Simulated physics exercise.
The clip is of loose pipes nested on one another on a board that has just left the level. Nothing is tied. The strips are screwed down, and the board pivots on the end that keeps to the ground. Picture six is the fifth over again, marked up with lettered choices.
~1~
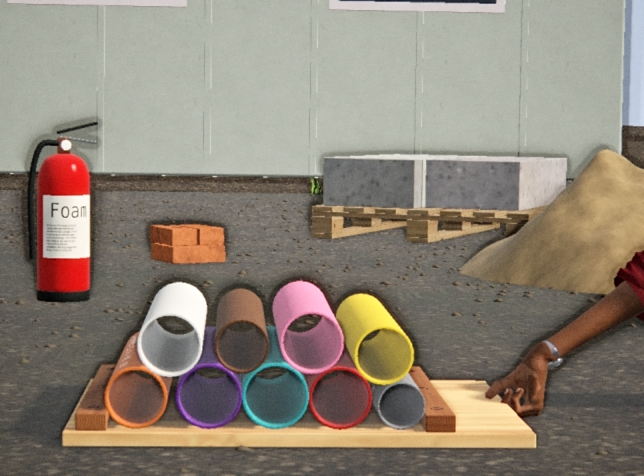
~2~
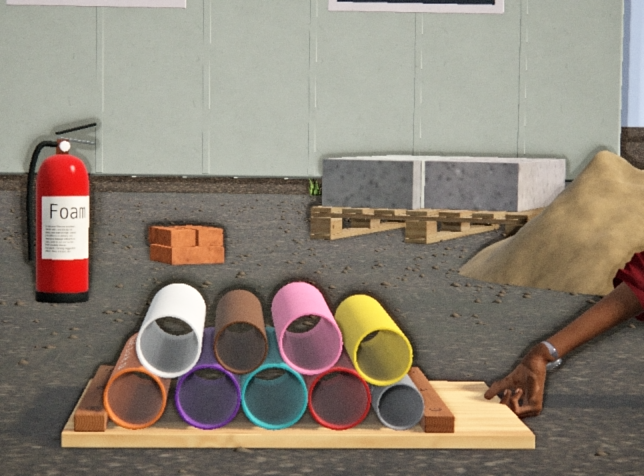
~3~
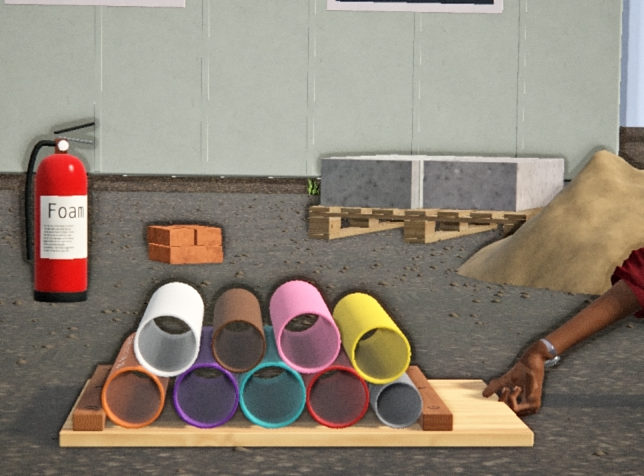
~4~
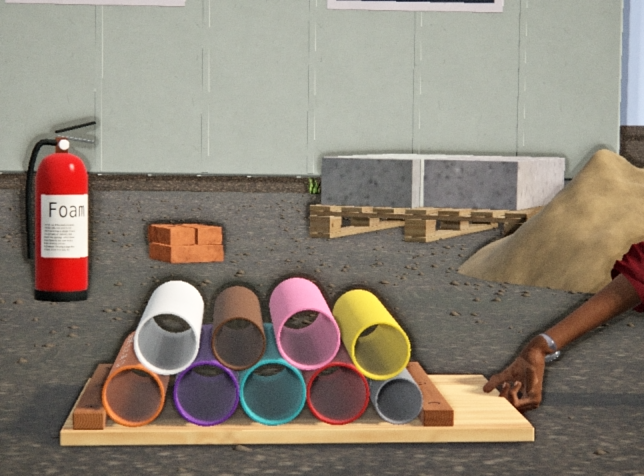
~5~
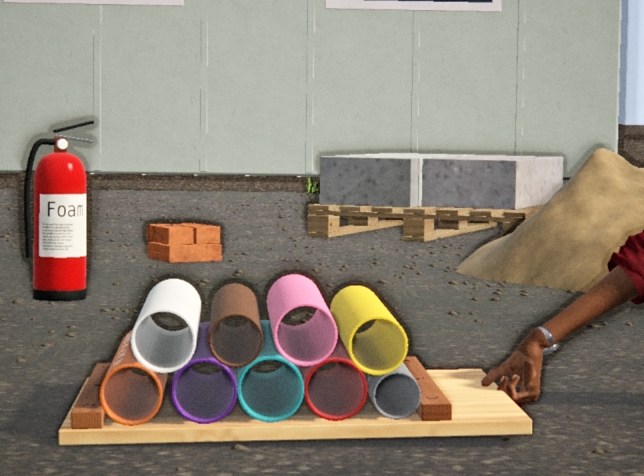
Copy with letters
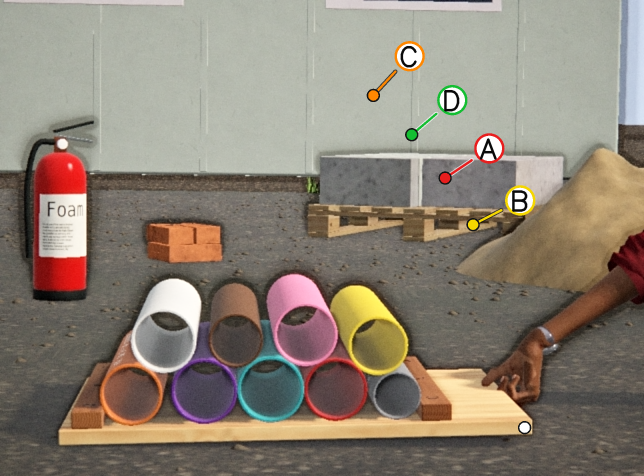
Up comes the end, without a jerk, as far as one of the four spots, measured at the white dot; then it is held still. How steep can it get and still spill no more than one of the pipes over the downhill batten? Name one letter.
Lift it to B and no more.
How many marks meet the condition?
One of the four.
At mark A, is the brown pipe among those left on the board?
The brown pipe: No.
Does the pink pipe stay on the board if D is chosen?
No, with D.
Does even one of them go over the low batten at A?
At A: Yes.
On the marked copy, A at (445, 178); B at (473, 225); C at (373, 95); D at (412, 135); the white dot at (524, 428).
Taking B. A third of the way, board at 16°.
Two thirds of the way, board at 28°.
When it is over, board at 28°, one over the low batten (white).
As for the rest, A three over the low batten (brown, white, pink); C nine over the low batten; D nine over the low batten.
